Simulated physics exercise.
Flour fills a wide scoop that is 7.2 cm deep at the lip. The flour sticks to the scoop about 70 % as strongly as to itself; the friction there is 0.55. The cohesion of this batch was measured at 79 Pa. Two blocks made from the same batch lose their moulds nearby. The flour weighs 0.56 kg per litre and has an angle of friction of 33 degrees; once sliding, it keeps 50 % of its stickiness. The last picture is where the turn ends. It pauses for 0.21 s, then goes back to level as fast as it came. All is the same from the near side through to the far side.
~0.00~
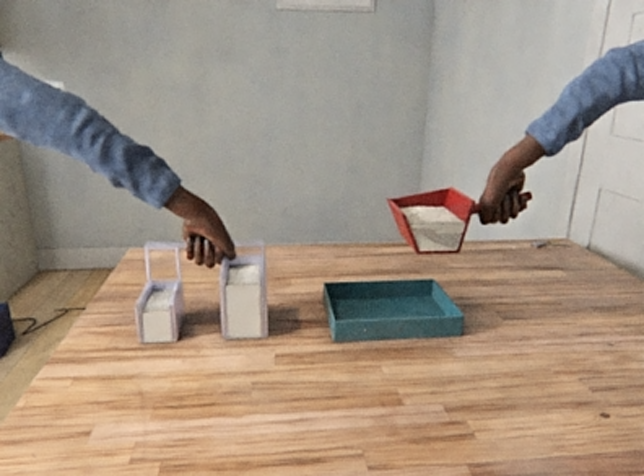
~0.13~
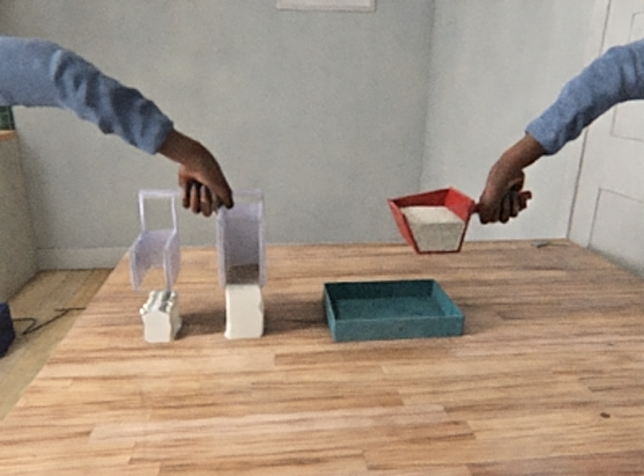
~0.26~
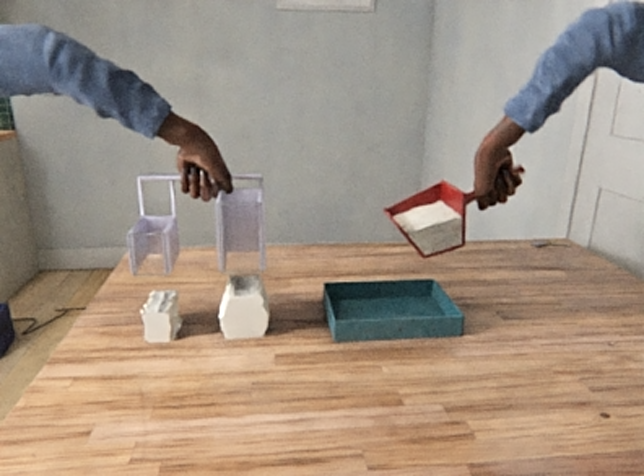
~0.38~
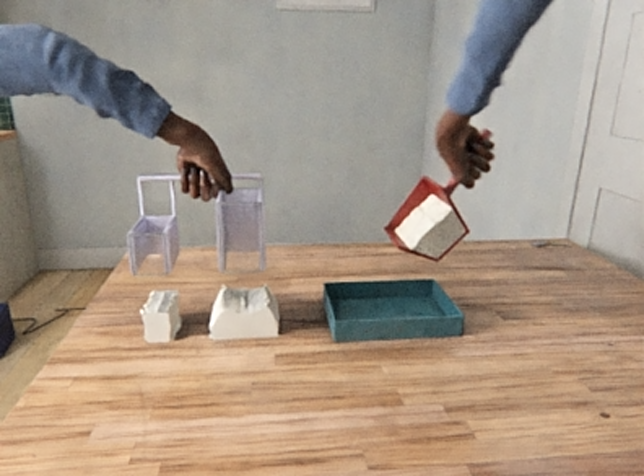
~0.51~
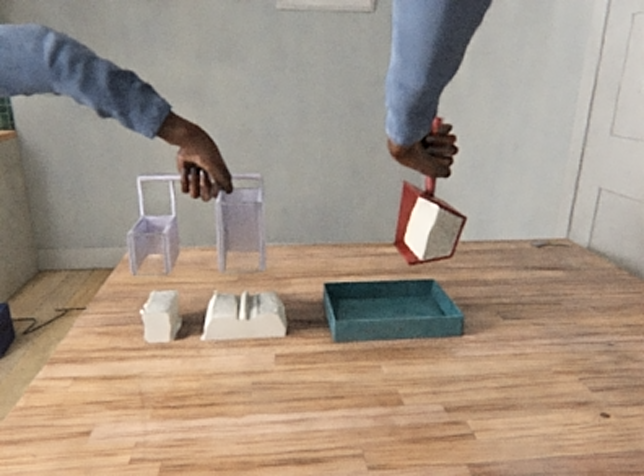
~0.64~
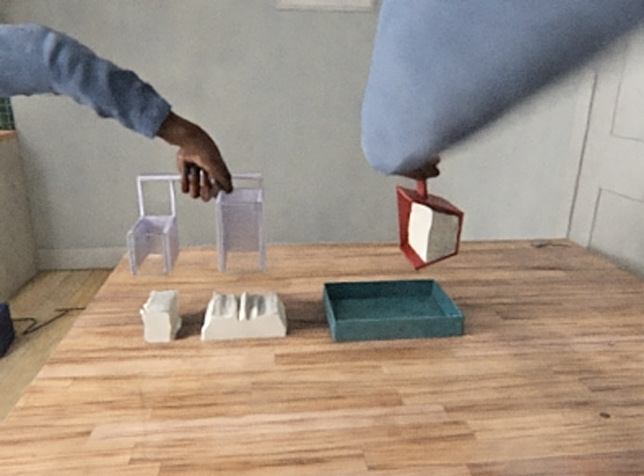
Hands lifting clear moulds off two white blocks, the taller one slumping, then tilting a red scoop of flour above a teal tray.
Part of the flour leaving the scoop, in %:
36 %.
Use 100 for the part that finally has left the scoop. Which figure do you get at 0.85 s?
Near 0 in a hundred.
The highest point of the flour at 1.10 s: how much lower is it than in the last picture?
The difference comes to roughly 3.5 cm.
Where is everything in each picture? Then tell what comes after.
In the first frame, lip at (406, 215), tilt 0 degrees; crest of the flour at (435, 223); block heights 6.3 cm, 12 cm (left to right).
In the second frame, lip at (406, 215), tilt 0 degrees; crest of the flour at (435, 223); block heights 6.3 cm, 11 cm (left to right).
In the third frame, lip at (401, 226), tilt 16 degrees; crest of the flour at (459, 218); block heights 6.3 cm, 9.4 cm (left to right).
In the fourth frame, lip at (400, 246), tilt 46 degrees; crest of the flour at (452, 211); block heights 6.3 cm, 6.6 cm (left to right).
In the fifth frame, lip at (410, 263), tilt 75 degrees; crest of the flour at (440, 209); block heights 6.3 cm, 5.4 cm (left to right).
In the sixth frame, lip at (416, 267), tilt 87 degrees; crest of the flour at (433, 212); block heights 6.3 cm, 5.3 cm (left to right).
After 0.85 s, the scoop is at 87 degrees and 0 % has left it.
After 1.10 s, the scoop is at 49 degrees and 36 % has left it.
After 1.35 s, the scoop is at 1 degrees and 36 % has left it.
After 1.60 s, the scoop is at 0 degrees and 36 % has left it.
After 1.71 s, the scoop is at 0 degrees and 36 % has left it.
